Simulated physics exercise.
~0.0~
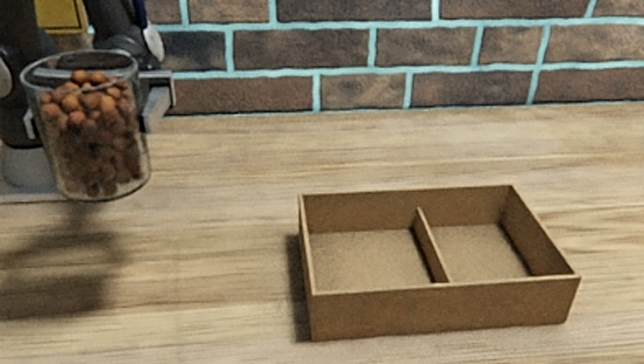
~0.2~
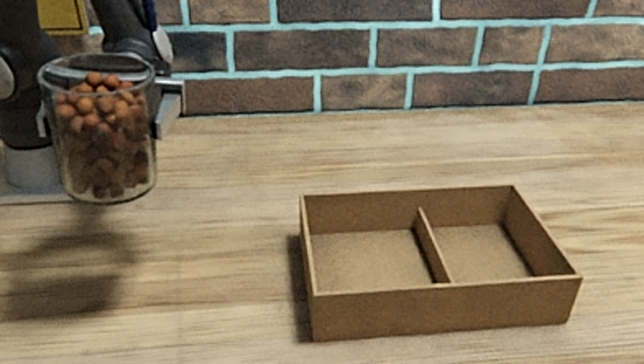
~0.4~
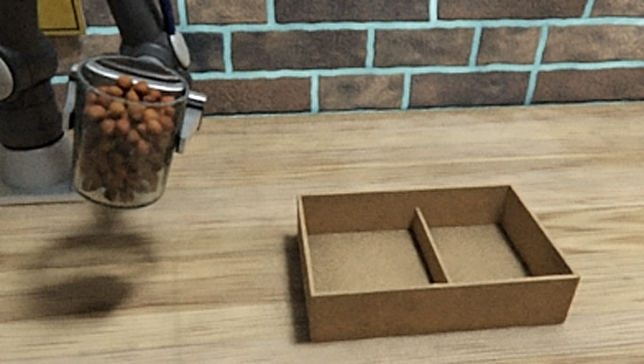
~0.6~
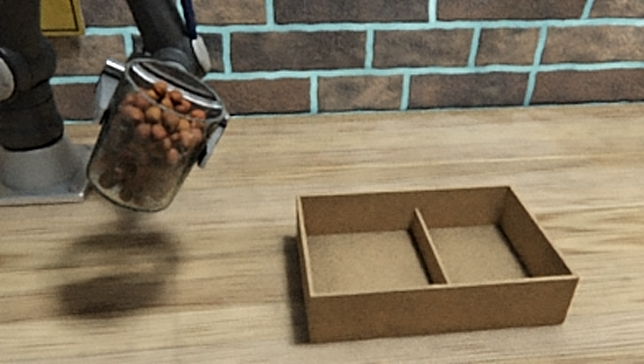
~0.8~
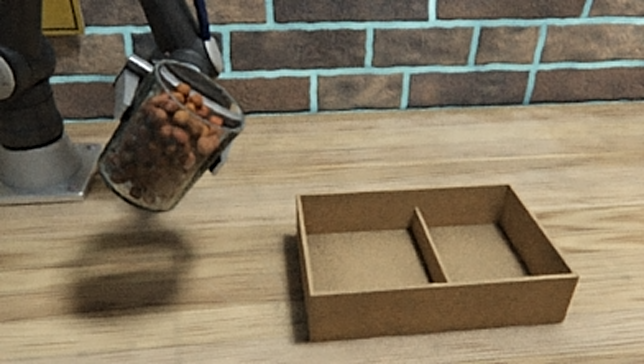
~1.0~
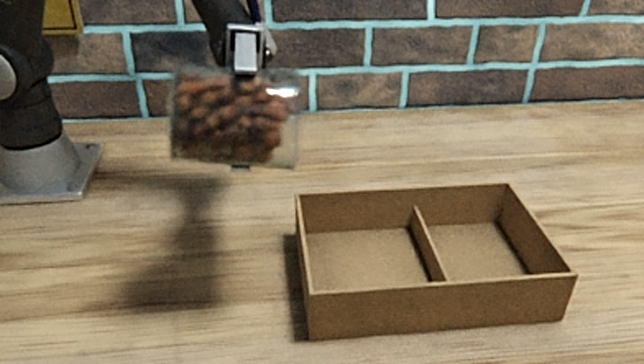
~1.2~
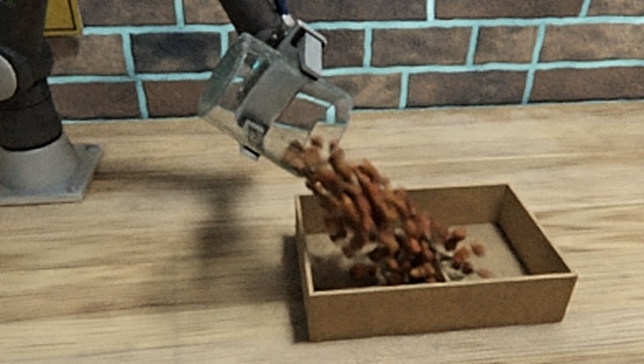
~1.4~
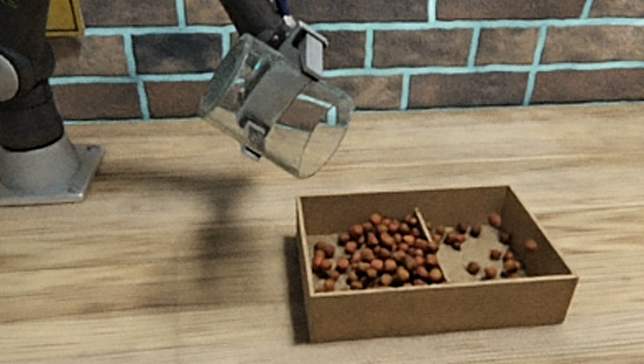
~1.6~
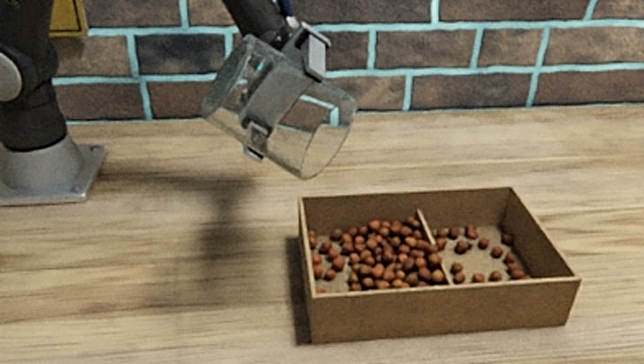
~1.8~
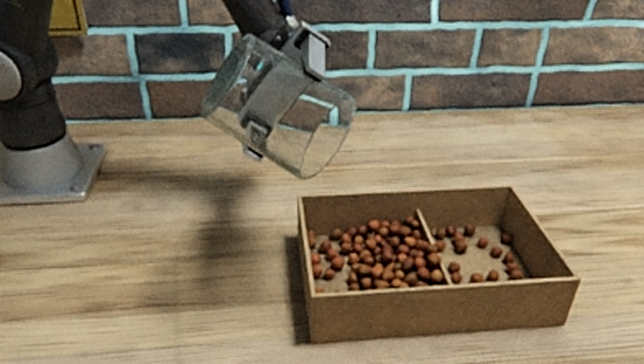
A robot arm carried a clear cup full of hazelnuts to the right and tipped it over, pouring them all into a divided brown box, where most settled in the left part and a smaller number lay scattered in the right.
